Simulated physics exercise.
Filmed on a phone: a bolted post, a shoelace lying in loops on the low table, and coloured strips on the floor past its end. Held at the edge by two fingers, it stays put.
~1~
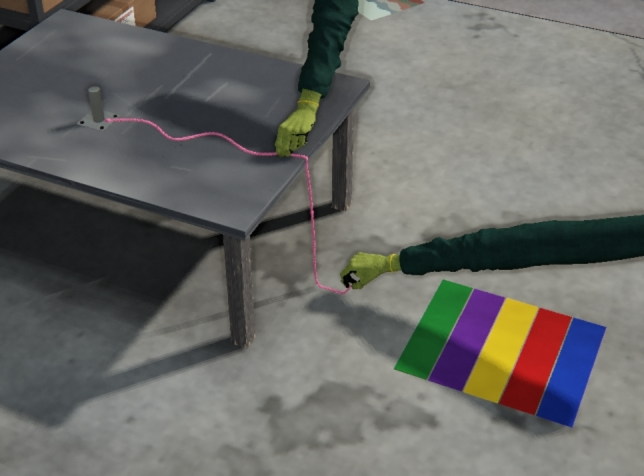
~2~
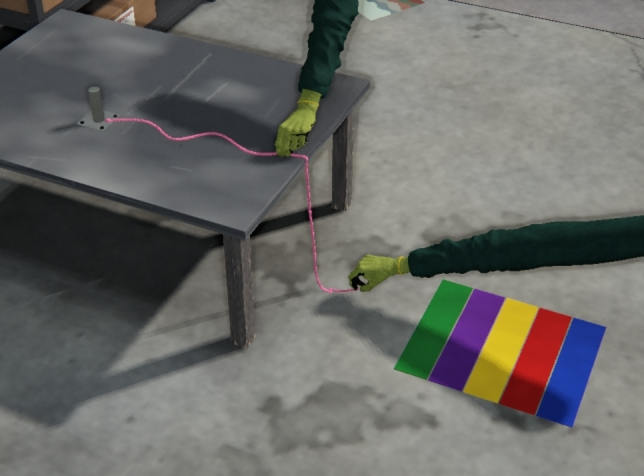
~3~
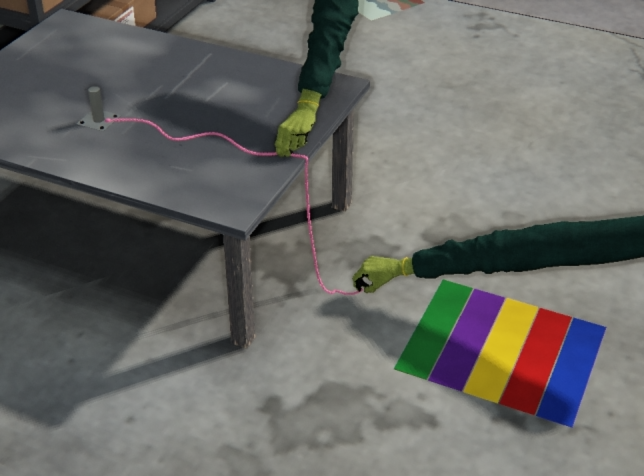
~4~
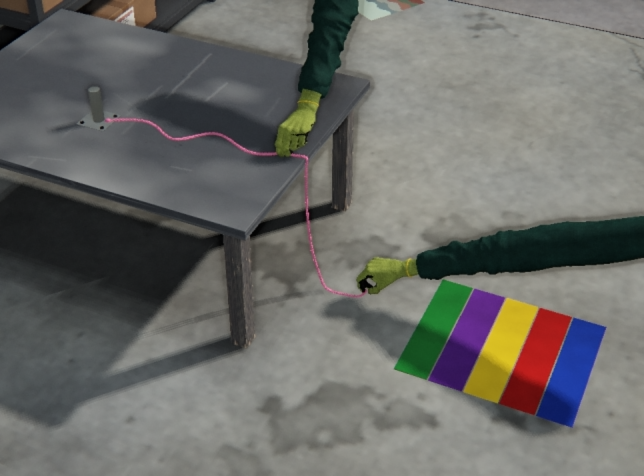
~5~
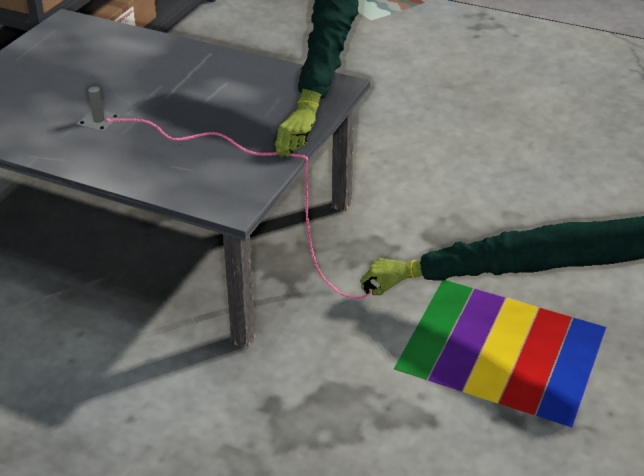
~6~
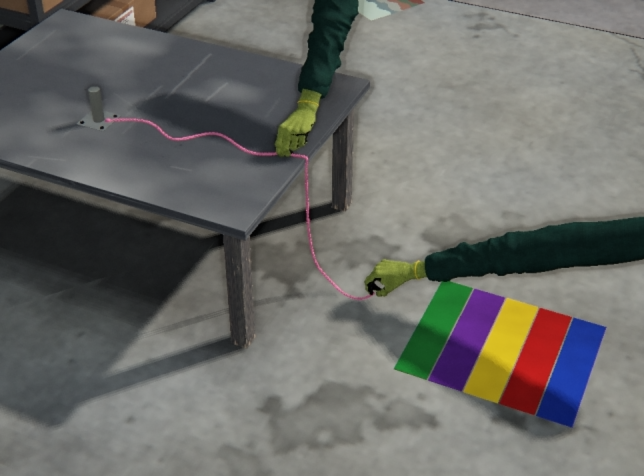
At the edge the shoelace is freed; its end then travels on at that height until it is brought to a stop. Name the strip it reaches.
The purple strip.
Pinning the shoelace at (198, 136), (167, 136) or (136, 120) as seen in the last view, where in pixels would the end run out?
Try one gives (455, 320), try two (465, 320), and try three (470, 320).
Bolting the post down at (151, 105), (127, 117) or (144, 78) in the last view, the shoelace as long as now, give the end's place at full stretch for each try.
Try by try, about (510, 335), (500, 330) and (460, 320).
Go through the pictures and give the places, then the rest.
In the first picture, end (350, 286); green (419, 357); purple (453, 368); yellow (488, 379); red (524, 390); blue (561, 402).
In the second picture, end (359, 288); shoelace through (141, 121) (190, 138) (244, 150) (307, 167) (311, 223) (317, 279).
In the third picture, end (363, 289).
In the fourth picture, end (366, 291); shoelace through (141, 121) (190, 138) (244, 150) (306, 167) (308, 223) (321, 279).
In the fifth picture, end (371, 292).
In the sixth picture, end (374, 293); shoelace through (141, 121) (190, 138) (244, 150) (306, 167) (308, 223) (327, 278).
A little later, end near (413, 305); short of the strips.
Next, end near (450, 316); over green.
When it is tight, end near (473, 323); over purple. The purple one.
